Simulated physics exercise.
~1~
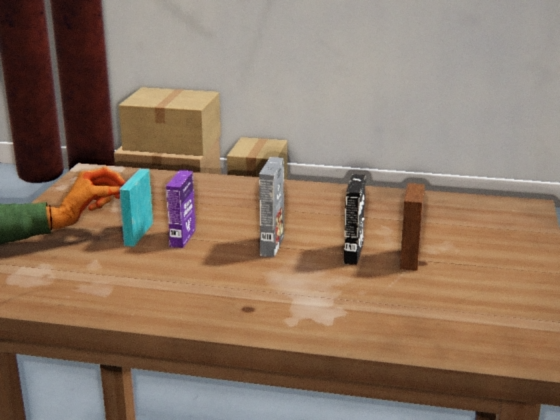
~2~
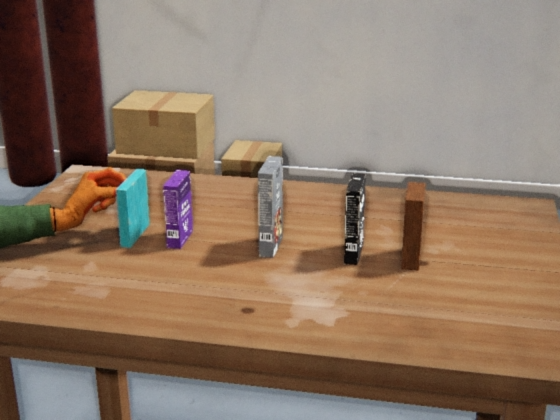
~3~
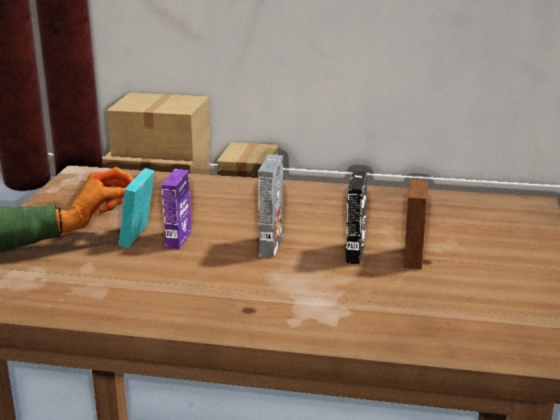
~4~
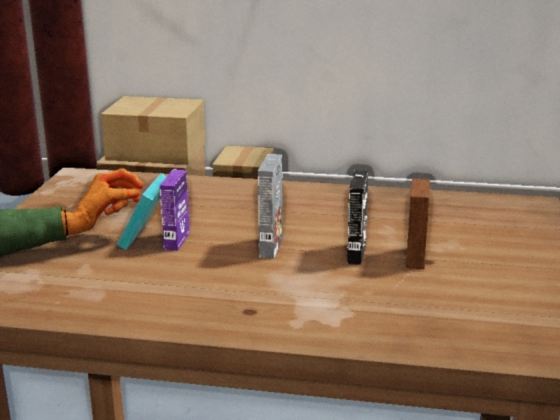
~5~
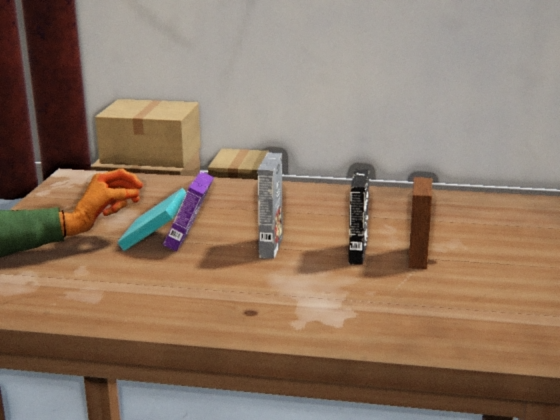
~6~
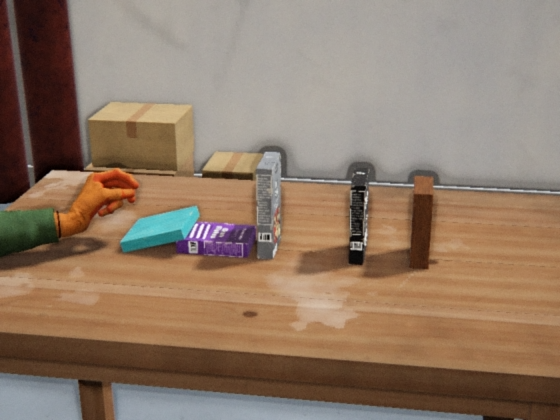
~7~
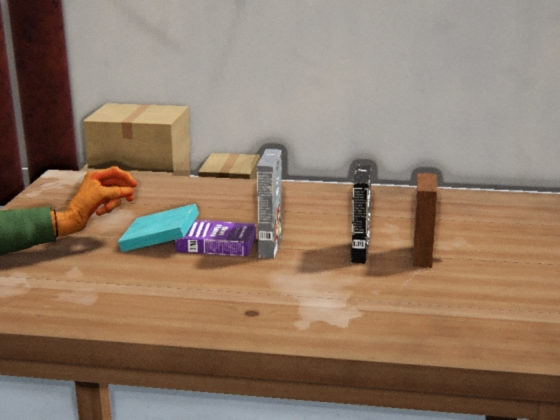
A wooden workbench stands before a pale grey wall, with cardboard boxes behind it, seen from slightly above as the view drifts gently sideways. Upright in a row from left to right are a turquoise block, a purple packet, a taller grey packet, a black packet and a brown block. An orange-gloved hand in a green sleeve tips the turquoise block to the right, then stays behind as it leans into the purple packet. Both topple, and the purple packet ends flat at the foot of the grey one, with the turquoise block resting against it. The grey packet, black packet and brown block remain standing.
